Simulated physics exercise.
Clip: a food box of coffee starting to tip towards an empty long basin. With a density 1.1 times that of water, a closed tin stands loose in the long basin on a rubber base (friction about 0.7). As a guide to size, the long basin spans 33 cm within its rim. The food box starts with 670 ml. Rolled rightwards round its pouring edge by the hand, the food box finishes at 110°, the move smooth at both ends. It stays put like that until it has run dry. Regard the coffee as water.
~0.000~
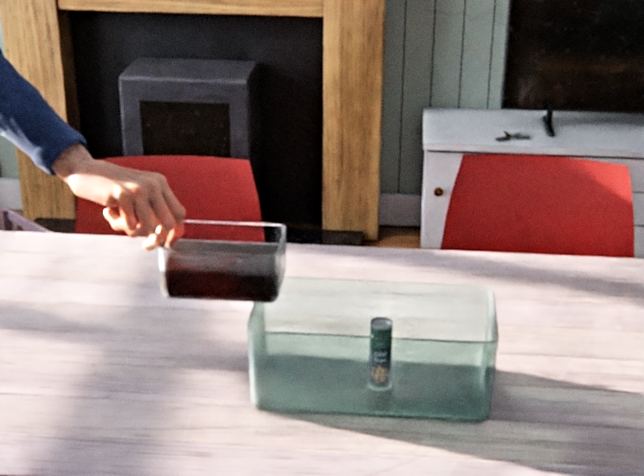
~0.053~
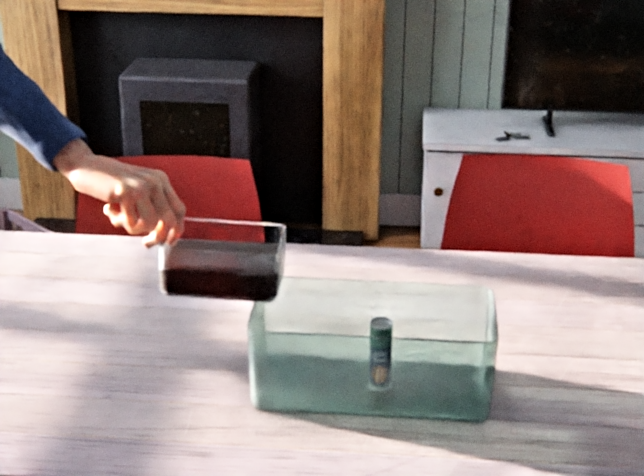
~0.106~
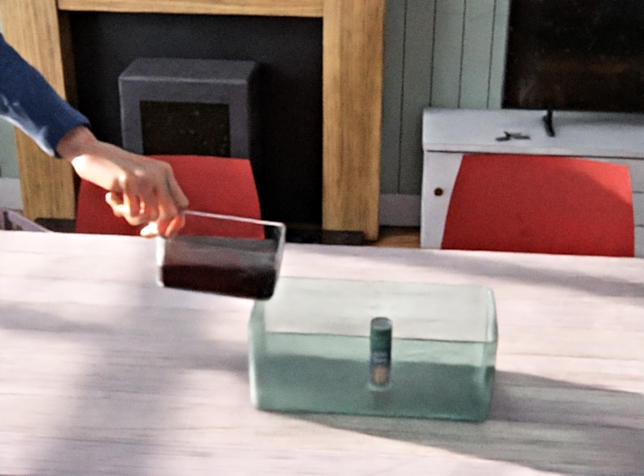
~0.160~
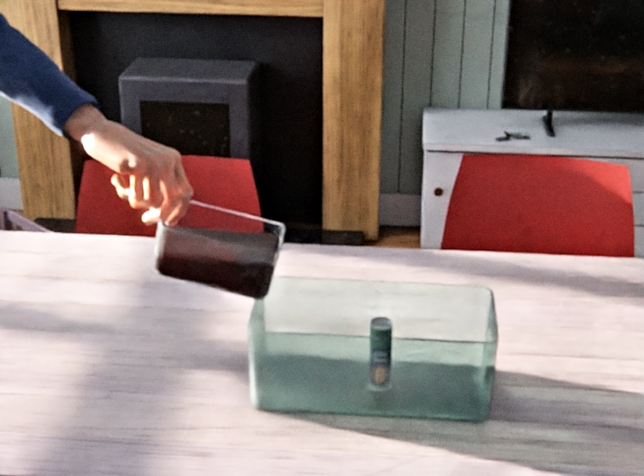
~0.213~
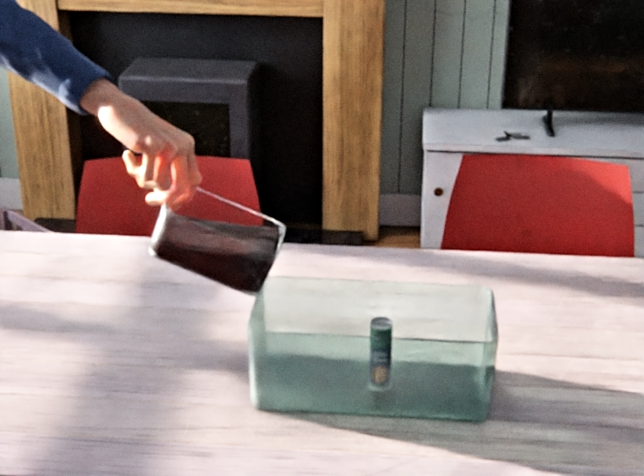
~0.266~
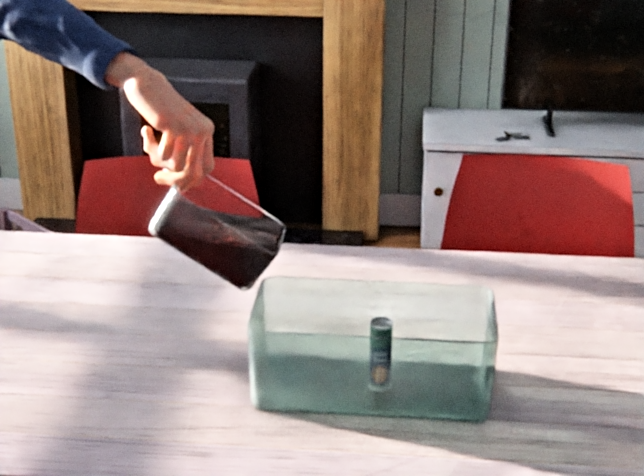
A hand held a clear box of dark liquid above the left end of a long glass basin with a small tin inside, then steadily tilted the box rightwards while the basin stayed still.
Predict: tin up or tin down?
It will come down.
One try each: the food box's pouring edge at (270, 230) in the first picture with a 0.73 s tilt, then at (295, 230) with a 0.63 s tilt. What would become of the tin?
The tin overturns the first time and stays vertical the second time.
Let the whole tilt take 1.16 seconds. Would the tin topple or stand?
Then it holds its balance.
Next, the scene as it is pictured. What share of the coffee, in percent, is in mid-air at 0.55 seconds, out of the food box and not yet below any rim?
Estimate: Some 58 % of the total.
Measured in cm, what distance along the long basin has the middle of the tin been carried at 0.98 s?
Its middle sits about 7 cm from the start.
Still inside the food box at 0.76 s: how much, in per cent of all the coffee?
I'd say some 2 per cent remains.
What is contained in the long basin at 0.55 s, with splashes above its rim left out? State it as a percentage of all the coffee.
Fraction in basin: Approx. 16%.
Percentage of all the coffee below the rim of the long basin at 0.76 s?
Around 92 per cent of the whole.
By 0.55 s the tilt is 96° and 27 per cent is still to pour; the tin stands where it began.
By 0.76 s the tilt is 110° and 2 per cent is still to pour; the tin leans 35°.
By 0.98 s the tilt is 110° and 0 per cent is still to pour; the tin lies on its side.
By 1.22 s the tilt is 110° and 0 per cent is still to pour; the tin lies on its side.
At rest the tin lies on its side.
